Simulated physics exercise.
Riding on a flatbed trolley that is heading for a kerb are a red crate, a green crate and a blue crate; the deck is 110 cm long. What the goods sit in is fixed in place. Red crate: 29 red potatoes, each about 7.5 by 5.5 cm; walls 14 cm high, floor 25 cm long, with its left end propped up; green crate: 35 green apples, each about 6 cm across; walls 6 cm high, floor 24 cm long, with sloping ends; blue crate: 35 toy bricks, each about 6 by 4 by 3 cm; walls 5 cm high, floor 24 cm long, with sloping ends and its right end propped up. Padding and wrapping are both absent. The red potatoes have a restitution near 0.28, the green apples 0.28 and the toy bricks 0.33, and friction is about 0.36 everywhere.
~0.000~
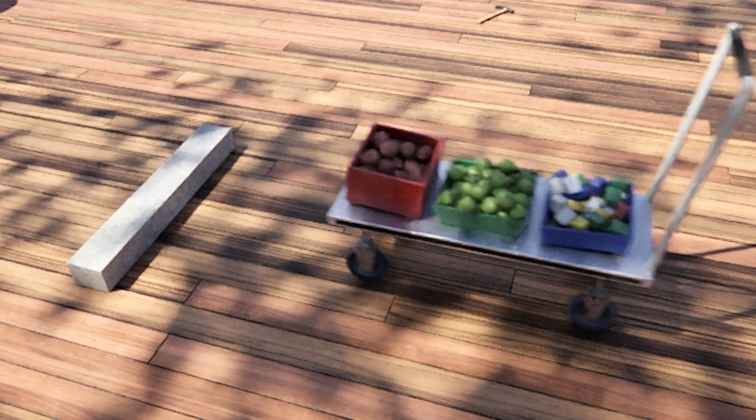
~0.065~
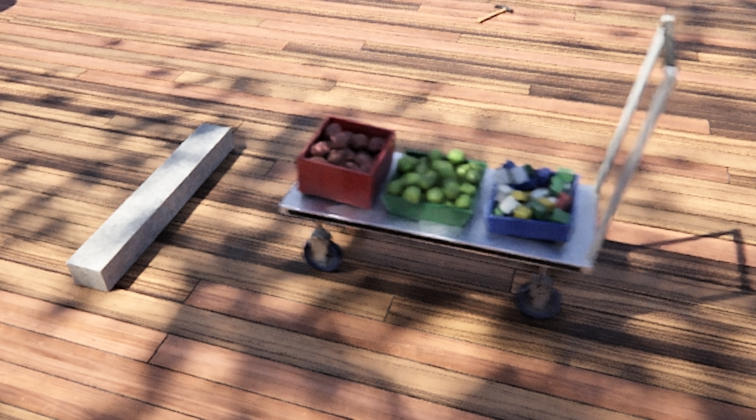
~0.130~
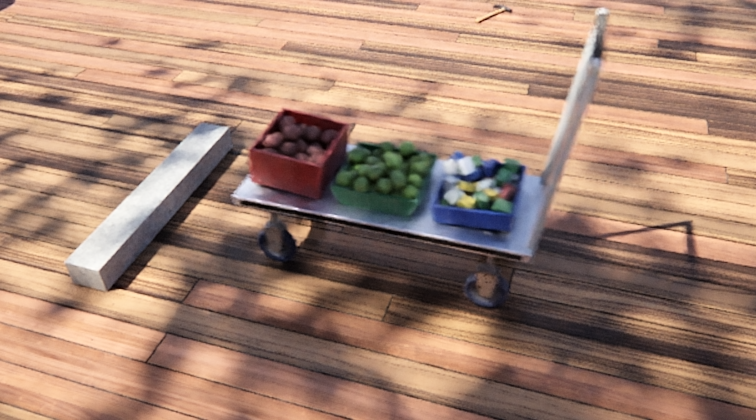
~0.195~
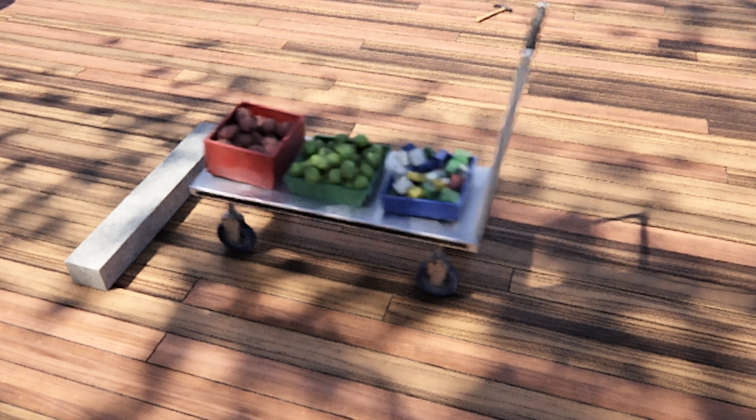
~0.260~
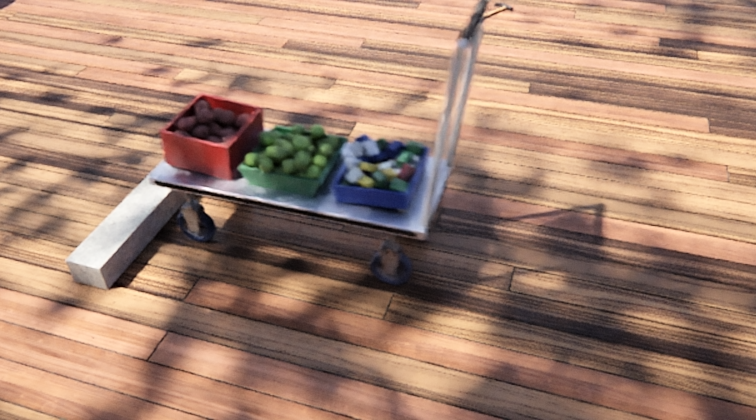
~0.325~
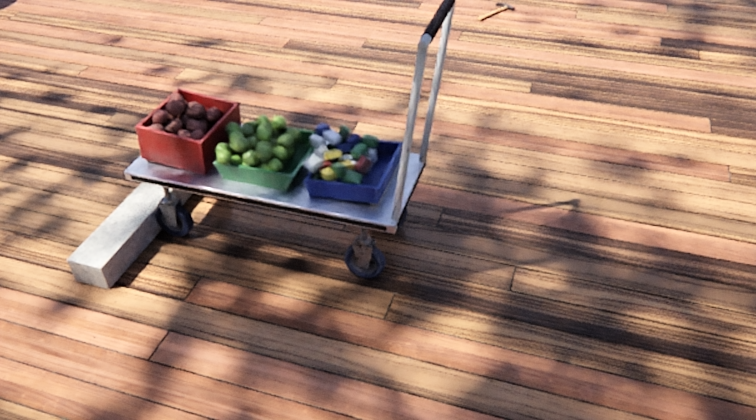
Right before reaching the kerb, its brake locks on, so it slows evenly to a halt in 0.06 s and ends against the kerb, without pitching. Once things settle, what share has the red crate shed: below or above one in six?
A sixth is not crossed.
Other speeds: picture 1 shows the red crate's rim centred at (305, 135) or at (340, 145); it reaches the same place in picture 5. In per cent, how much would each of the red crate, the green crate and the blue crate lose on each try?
Per cent lost, first try then second - red crate: 0, 0; green crate: 20, 20; blue crate: 20, 30.
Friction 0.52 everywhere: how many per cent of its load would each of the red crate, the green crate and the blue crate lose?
Red crate 0, green crate 30, blue crate 40 per cent.
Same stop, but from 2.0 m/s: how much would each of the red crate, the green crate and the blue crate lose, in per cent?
Then the red crate sheds 0 per cent of its load, the green crate 20 per cent, and the blue crate 20 per cent.
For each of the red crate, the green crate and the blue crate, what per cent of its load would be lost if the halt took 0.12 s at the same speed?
In that case red crate 0, green crate 40 and blue crate 40 per cent.
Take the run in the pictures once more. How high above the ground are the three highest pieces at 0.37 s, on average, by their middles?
About 54 cm up, on average.
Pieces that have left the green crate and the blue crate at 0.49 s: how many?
Estimate at that time - green crate 12, blue crate 12, give or take.
After 0.37 s, 0 of 29 out of the red crate, 4 of 35 out of the green crate and 6 of 35 out of the blue crate.
After 0.49 s, 0 of 29 out of the red crate, 12 of 35 out of the green crate and 13 of 35 out of the blue crate.
After 0.72 s, 0 of 29 out of the red crate, 15 of 35 out of the green crate and 16 of 35 out of the blue crate.
Outcome (at 1.22 s), 0 of 29 out of the red crate, 15 of 35 out of the green crate and 16 of 35 out of the blue crate. Asked share, 0 of 29, 0 per cent.
